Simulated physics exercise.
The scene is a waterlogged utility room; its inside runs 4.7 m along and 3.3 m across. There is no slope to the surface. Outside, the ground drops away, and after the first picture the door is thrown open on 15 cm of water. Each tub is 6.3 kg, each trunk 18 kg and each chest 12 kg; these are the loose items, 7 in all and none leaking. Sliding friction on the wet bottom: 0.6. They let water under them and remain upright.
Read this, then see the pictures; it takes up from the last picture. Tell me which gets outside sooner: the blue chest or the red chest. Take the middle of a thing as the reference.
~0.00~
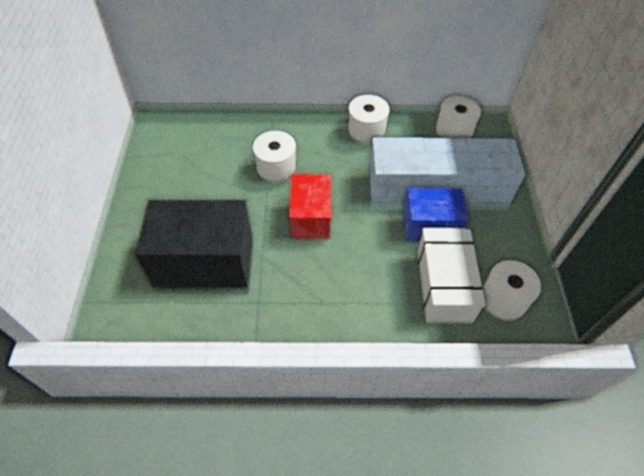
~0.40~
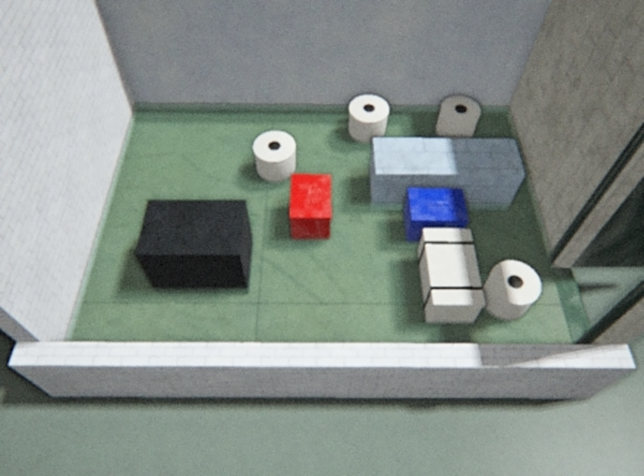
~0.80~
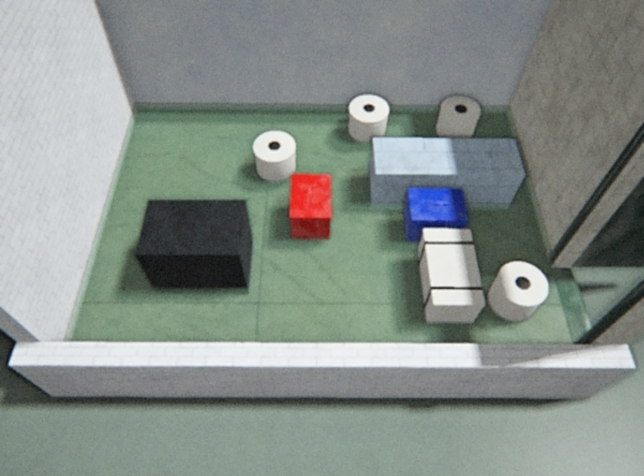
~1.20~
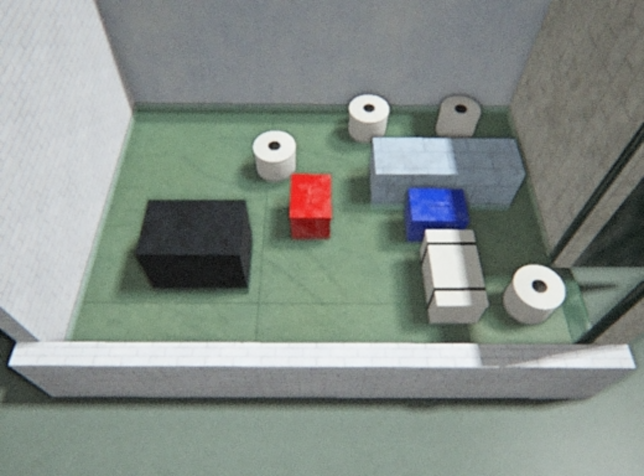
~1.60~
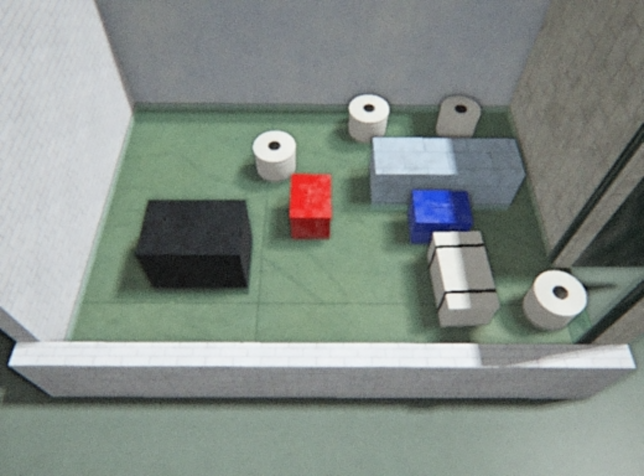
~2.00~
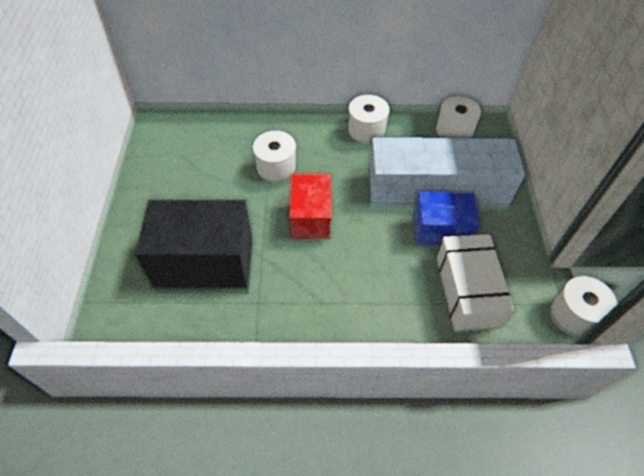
The blue one is outside sooner.
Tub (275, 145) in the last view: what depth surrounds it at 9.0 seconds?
About 11 cm.
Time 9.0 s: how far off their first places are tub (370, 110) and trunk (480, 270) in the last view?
In order: 10 cm, then gone out.
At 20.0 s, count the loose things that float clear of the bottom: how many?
My tally comes to 3.
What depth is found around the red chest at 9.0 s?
I'd say around 11 cm.
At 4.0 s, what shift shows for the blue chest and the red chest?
By then roughly 50 cm and 30 cm, respectively.
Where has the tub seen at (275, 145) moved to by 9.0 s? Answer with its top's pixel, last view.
(314, 181).
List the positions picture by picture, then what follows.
The first frame shows the blue chest at (438, 204), afloat; the red chest at (311, 195) floats; 15 cm deep round most things; 0 of 7 have shifted.
The second frame shows the blue chest at (438, 204), afloat; the red chest at (311, 195), afloat; 15 cm deep round most things; 0 of 7 have shifted.
The third frame shows the blue chest at (438, 204) floats; the red chest at (311, 195) floats; 15 cm deep round most things; 1 of 7 have shifted.
The fourth frame shows the blue chest at (438, 205) floats; the red chest at (311, 195) floats; 15 cm deep round most things; 1 of 7 have shifted.
The fifth frame shows the blue chest at (442, 206), afloat, 5 cm from its start; the red chest at (311, 195) floats; about 1990 L in view; 2 of 7 have shifted.
The sixth frame shows the blue chest at (449, 209), afloat, 12 cm from its start; the red chest at (311, 195) floats; about 1970 L in view; 3 of 7 have shifted.
After 4.0 s the blue chest is near (488, 218), 0.5 m from its start, afloat; the red chest is near (337, 211), 0.3 m from its start, afloat; 1 of 7 are out; 6 afloat.
After 9.0 s the blue chest has gone out (at 8.0 s); the red chest is near (457, 248), 1.5 m from its start, afloat; 3 of 7 are out; 4 afloat.
After 16.0 s the blue chest has gone out (at 8.0 s); the red chest has gone out (at 13.2 s); 4 of 7 are out; 3 afloat.
After 20.0 s the blue chest has gone out (at 8.0 s); the red chest has gone out (at 13.2 s); 4 of 7 are out; 3 afloat.
